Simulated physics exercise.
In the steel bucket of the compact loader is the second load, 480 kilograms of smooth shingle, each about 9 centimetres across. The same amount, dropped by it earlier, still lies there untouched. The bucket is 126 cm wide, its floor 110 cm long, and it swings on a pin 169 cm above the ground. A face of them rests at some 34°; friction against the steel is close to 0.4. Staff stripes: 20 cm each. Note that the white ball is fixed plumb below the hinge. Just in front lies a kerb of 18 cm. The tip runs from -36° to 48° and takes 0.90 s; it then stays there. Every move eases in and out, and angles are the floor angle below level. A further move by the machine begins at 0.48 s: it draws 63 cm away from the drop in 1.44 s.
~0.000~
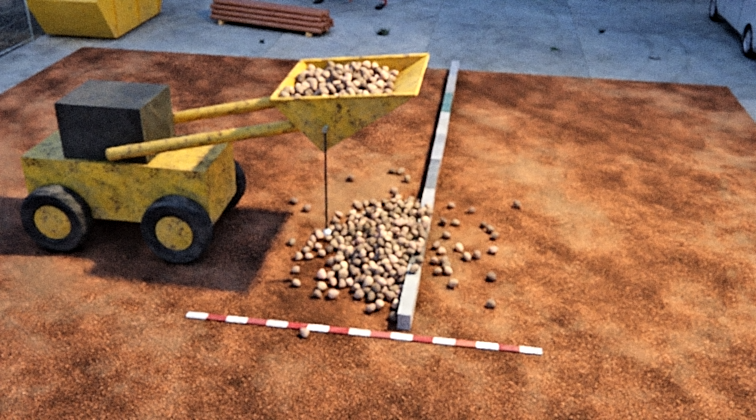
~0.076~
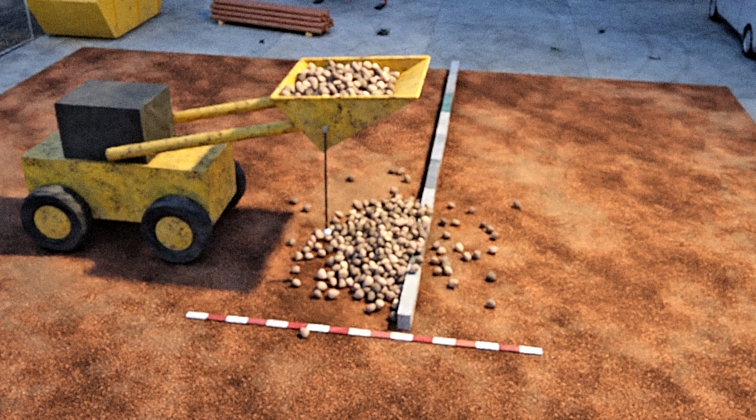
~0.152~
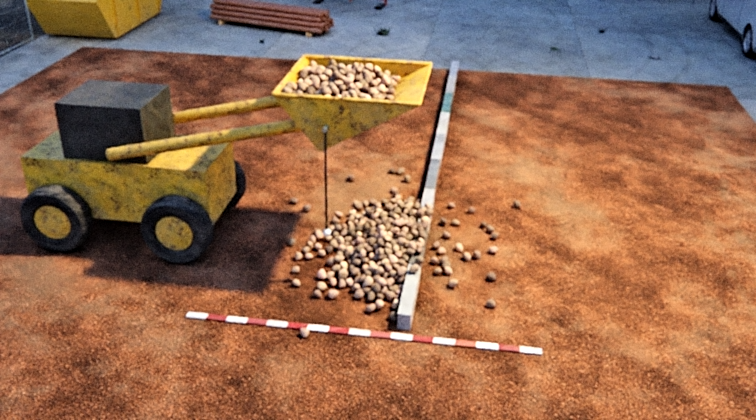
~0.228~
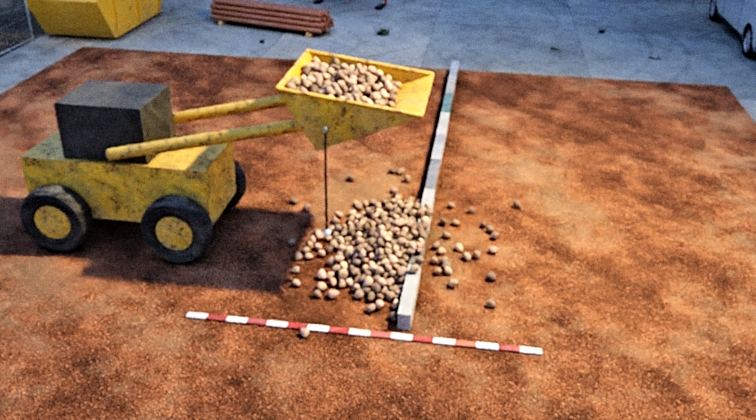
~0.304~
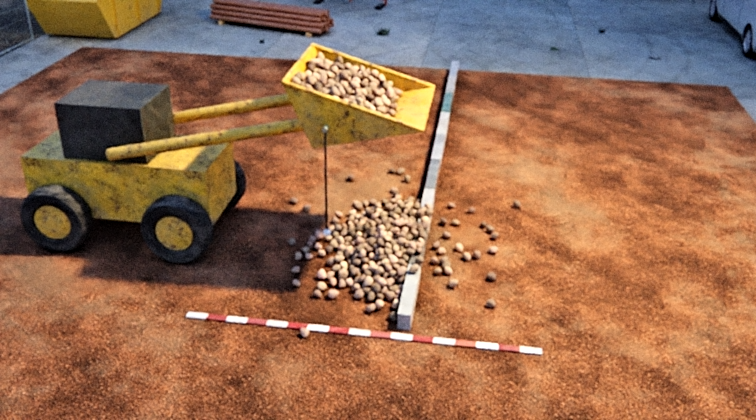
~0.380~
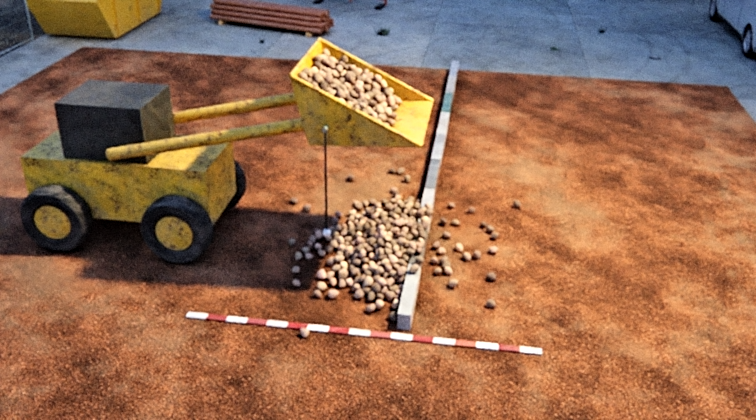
Yellow loader tilting its raised bucket of rounded stones gradually forward above an earlier pile lying against a narrow kerb.
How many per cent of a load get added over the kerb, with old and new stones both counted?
32 %.
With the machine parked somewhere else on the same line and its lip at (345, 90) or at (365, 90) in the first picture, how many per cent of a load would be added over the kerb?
Case one about 0 %, case two about 0 %.
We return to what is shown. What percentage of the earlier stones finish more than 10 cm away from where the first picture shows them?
Roughly 35 % of them.
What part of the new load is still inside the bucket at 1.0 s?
About 50 percent is still in there.
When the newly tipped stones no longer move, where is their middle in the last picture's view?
In the last view, about pixel (395, 240).
After 0.7 s the floor is at 35°; in per cent of one load, 100 in the bucket, 95 on this side of the kerb, 5 over the kerb; the foremost stones are at (493, 245).
After 1.0 s the floor is at 48°; in per cent of one load, 50 in the bucket, 145 on this side of the kerb, 5 over the kerb; the foremost stones are at (493, 245).
After 2.4 s the floor is at 48°; in per cent of one load, 0 in the bucket, 164 on this side of the kerb, 36 over the kerb; the foremost stones are at (561, 254).
After 5.2 s the floor is at 48°; in per cent of one load, 0 in the bucket, 163 on this side of the kerb, 36 over the kerb; the foremost stones are at (563, 250). Net gain over the kerb, 32.
